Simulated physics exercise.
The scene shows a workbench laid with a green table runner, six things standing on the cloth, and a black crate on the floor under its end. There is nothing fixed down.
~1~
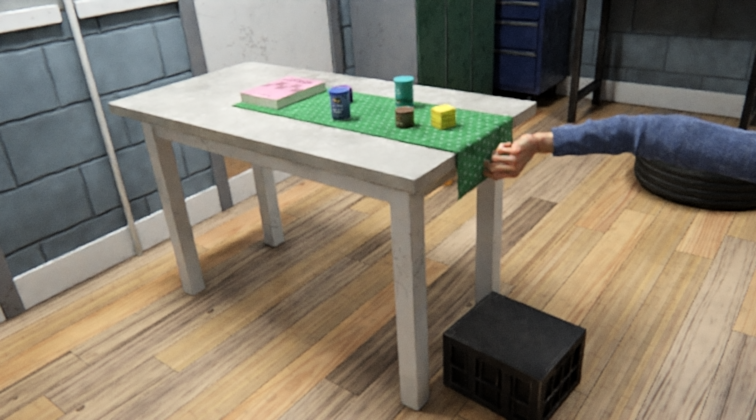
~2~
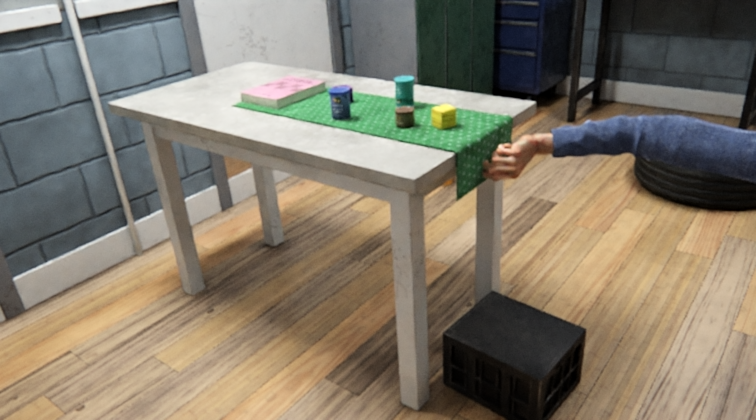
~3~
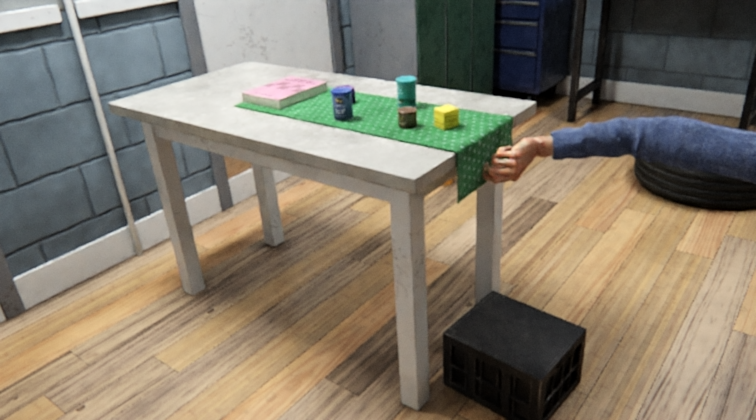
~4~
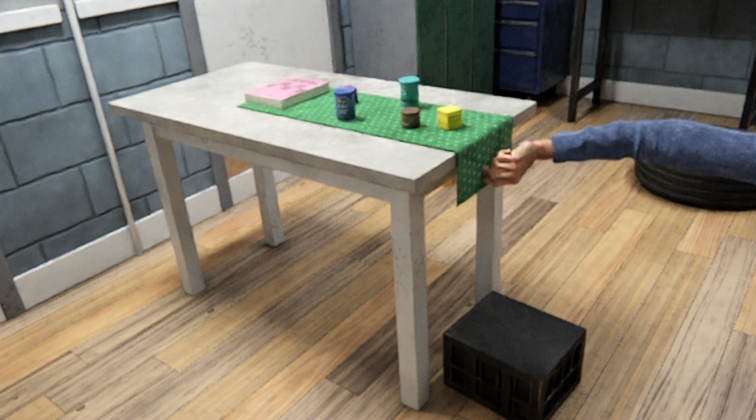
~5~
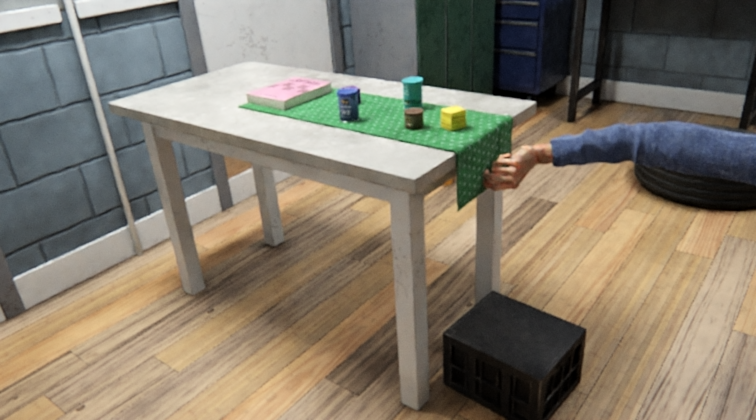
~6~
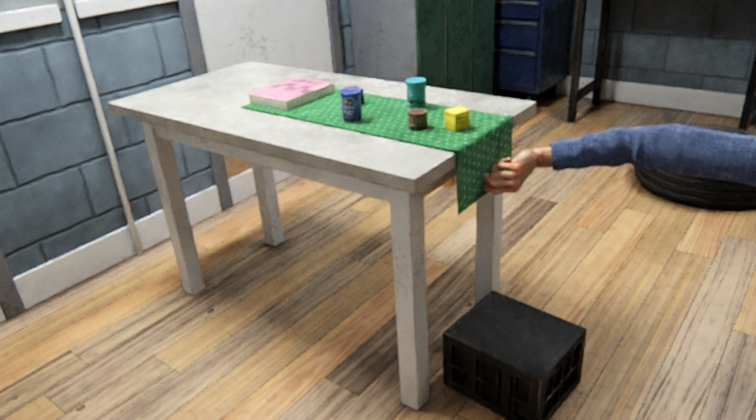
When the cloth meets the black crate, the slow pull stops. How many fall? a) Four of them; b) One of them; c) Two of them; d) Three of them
a.
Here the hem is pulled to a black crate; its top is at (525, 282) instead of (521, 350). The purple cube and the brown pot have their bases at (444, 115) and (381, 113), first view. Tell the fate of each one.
The purple cube is lost; the brown pot stays aboard.
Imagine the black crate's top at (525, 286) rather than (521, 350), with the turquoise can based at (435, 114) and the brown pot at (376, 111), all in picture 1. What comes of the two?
The turquoise can comes down; the brown pot holds on.
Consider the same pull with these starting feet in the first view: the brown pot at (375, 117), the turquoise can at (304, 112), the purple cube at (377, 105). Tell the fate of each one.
Result - brown pot: Down; turquoise can: Still up; purple cube: Down.
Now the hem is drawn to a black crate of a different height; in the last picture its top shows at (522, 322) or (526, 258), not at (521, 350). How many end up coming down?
Result: 3; 1.
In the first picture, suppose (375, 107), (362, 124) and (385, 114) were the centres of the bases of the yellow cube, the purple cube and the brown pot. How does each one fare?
Yellow cube: Gone off. Purple cube: Gone off. Brown pot: Gone off.
Early on, hem near (486, 236); yellow cube gone.
Midway, hem near (487, 285); yellow cube and brown pot gone.
Near the end, hem on the crate; yellow cube, brown pot, turquoise can and blue can gone.
Finally, hem on the crate; yellow cube, brown pot, turquoise can and blue can gone. The answer is four.
